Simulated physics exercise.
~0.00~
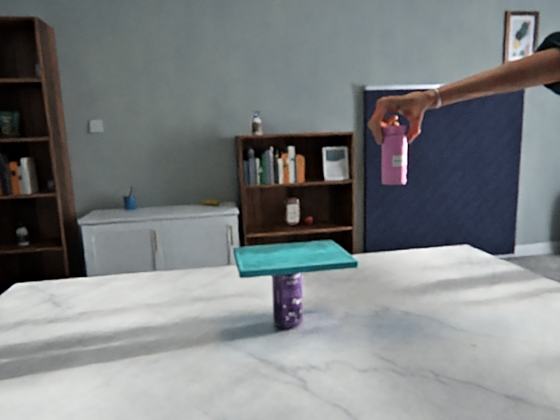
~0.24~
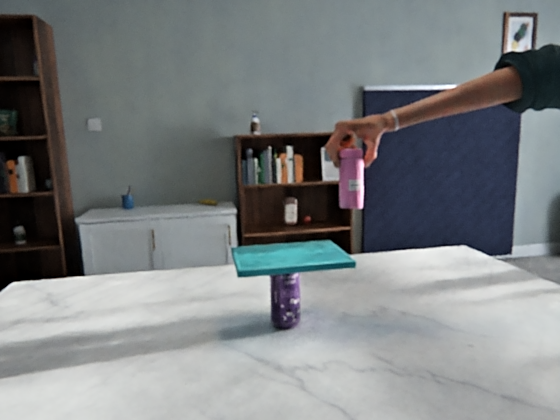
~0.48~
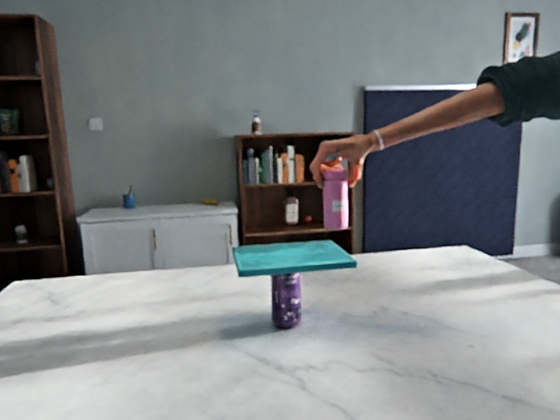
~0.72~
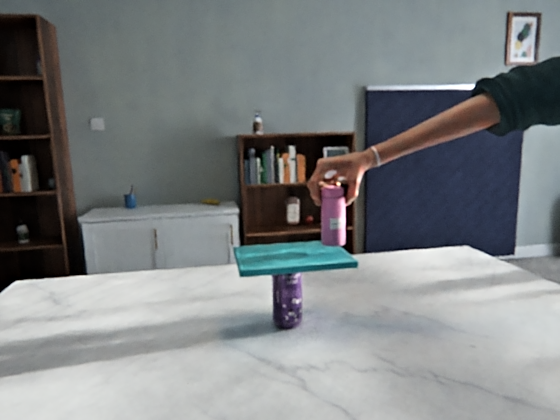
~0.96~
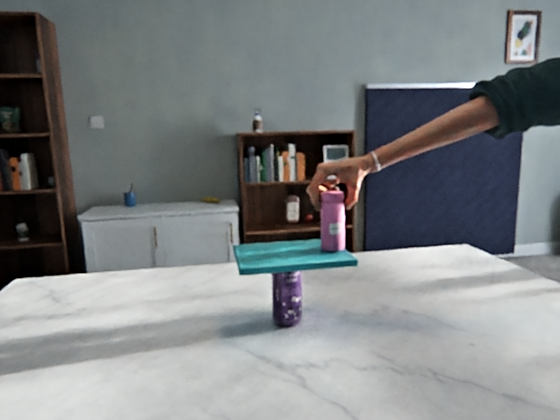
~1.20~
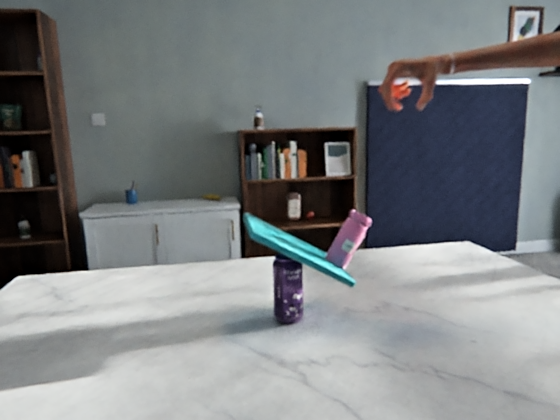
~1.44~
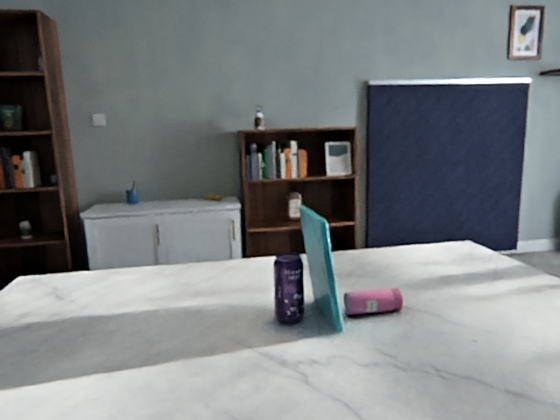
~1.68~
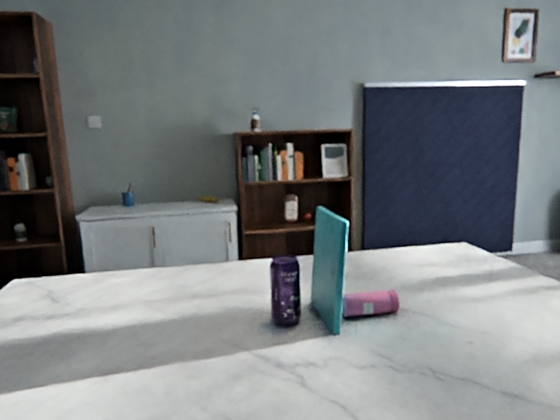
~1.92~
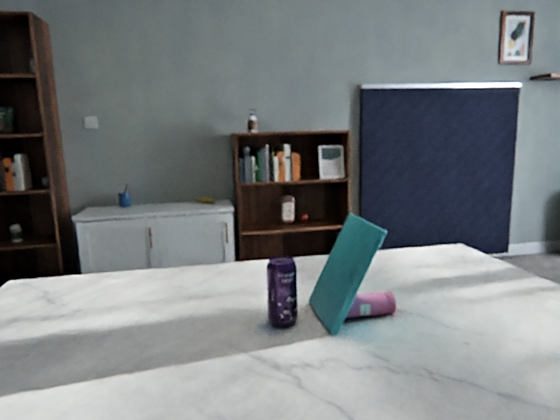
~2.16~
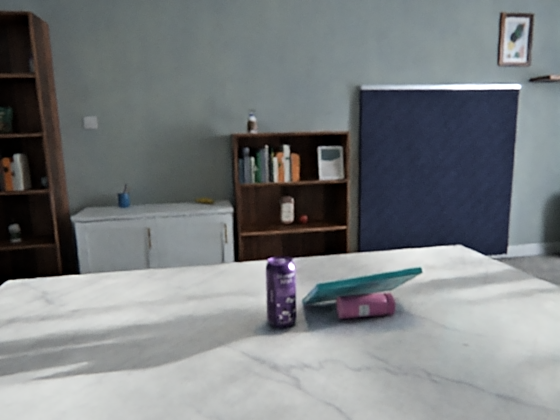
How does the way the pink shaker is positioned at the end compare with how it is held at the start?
At the start the pink shaker is held upright in the hand, but by the end it is lying on its side on the table.
